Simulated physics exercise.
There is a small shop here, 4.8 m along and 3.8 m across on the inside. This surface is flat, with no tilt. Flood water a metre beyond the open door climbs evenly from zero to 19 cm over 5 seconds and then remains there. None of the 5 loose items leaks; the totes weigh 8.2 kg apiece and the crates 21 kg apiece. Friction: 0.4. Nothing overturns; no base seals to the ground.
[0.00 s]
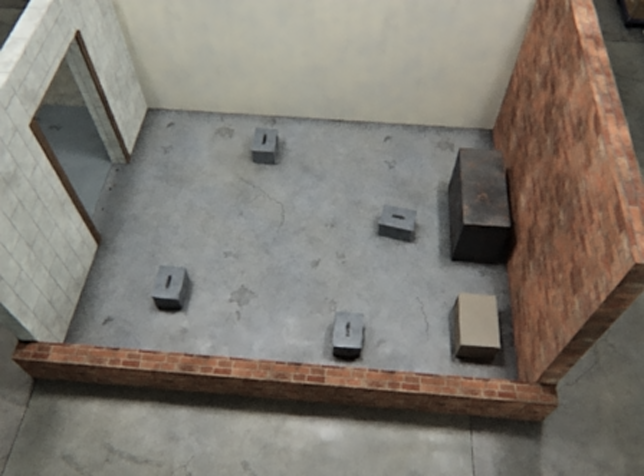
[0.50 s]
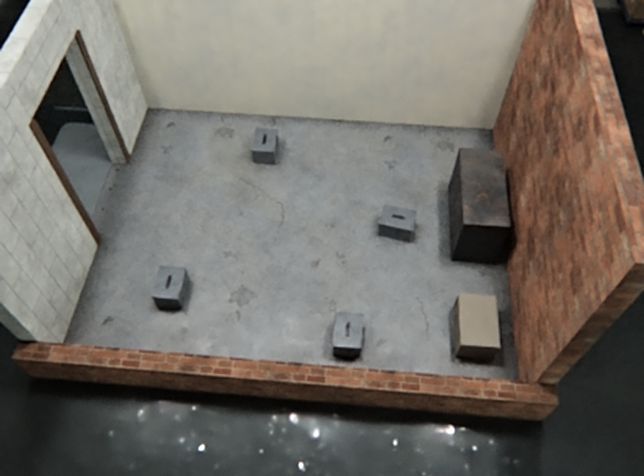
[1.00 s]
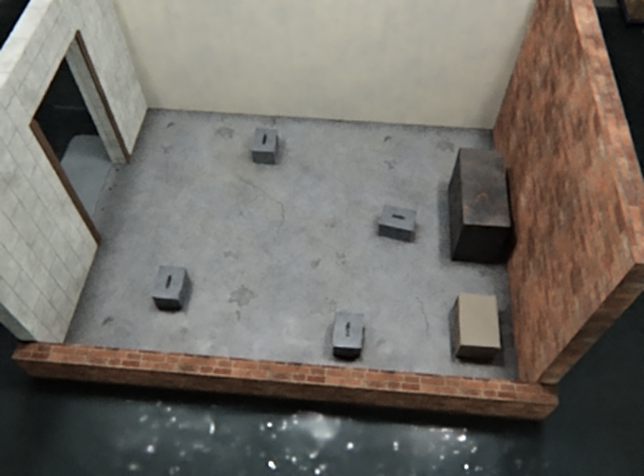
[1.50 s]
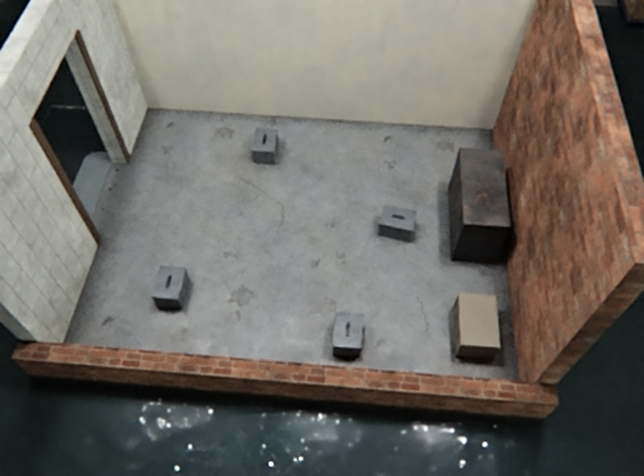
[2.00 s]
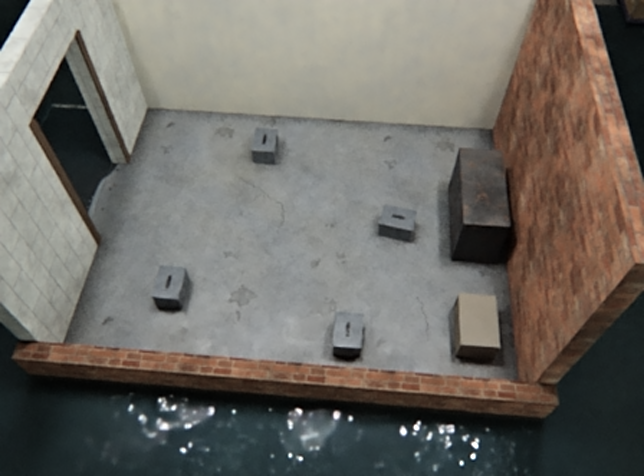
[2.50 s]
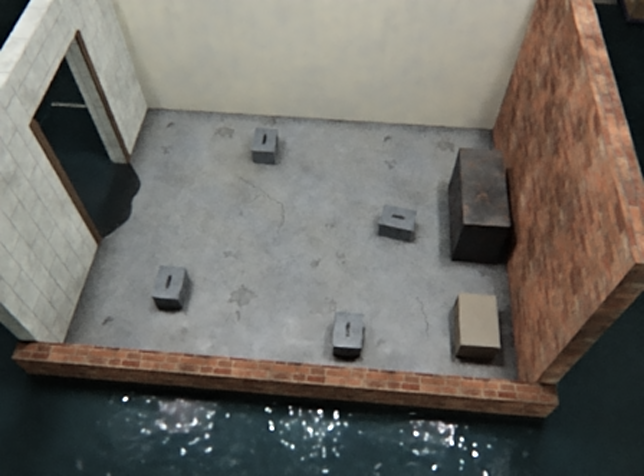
Dark water spreading around a small brick-walled room and edging in through the left doorway, while blocks inside stay still.
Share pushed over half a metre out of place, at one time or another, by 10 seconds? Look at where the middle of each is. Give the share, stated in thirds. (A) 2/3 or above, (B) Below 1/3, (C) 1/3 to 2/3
B.
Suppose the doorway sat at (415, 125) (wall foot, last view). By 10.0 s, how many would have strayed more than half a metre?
Then the count would be 2.
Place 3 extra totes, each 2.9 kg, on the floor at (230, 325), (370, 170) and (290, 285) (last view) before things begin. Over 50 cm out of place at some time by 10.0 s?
Note, in order of listing: Stays below the threshold, crosses the threshold, crosses the threshold.
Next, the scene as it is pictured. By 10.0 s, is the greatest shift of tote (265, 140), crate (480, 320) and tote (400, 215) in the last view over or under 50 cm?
Taking them in turn, the first is beyond the limit, the second within the limit and the third within the limit.
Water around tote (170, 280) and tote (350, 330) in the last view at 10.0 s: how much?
First roughly 4 cm, second roughly 6 cm.
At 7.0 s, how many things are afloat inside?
At that moment 0.
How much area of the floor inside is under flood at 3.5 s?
Some 1.5 m2.
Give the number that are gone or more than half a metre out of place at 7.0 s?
0.
After 3.5 s 0 of 5 are over 50 cm from their spots; 0 afloat.
After 4.5 s 0 of 5 are over 50 cm from their spots; 0 afloat.
After 7.0 s 0 of 5 are over 50 cm from their spots; 0 afloat.
After 10.0 s 1 of 5 are over 50 cm from their spots, and 1 have been at some point; 0 afloat.
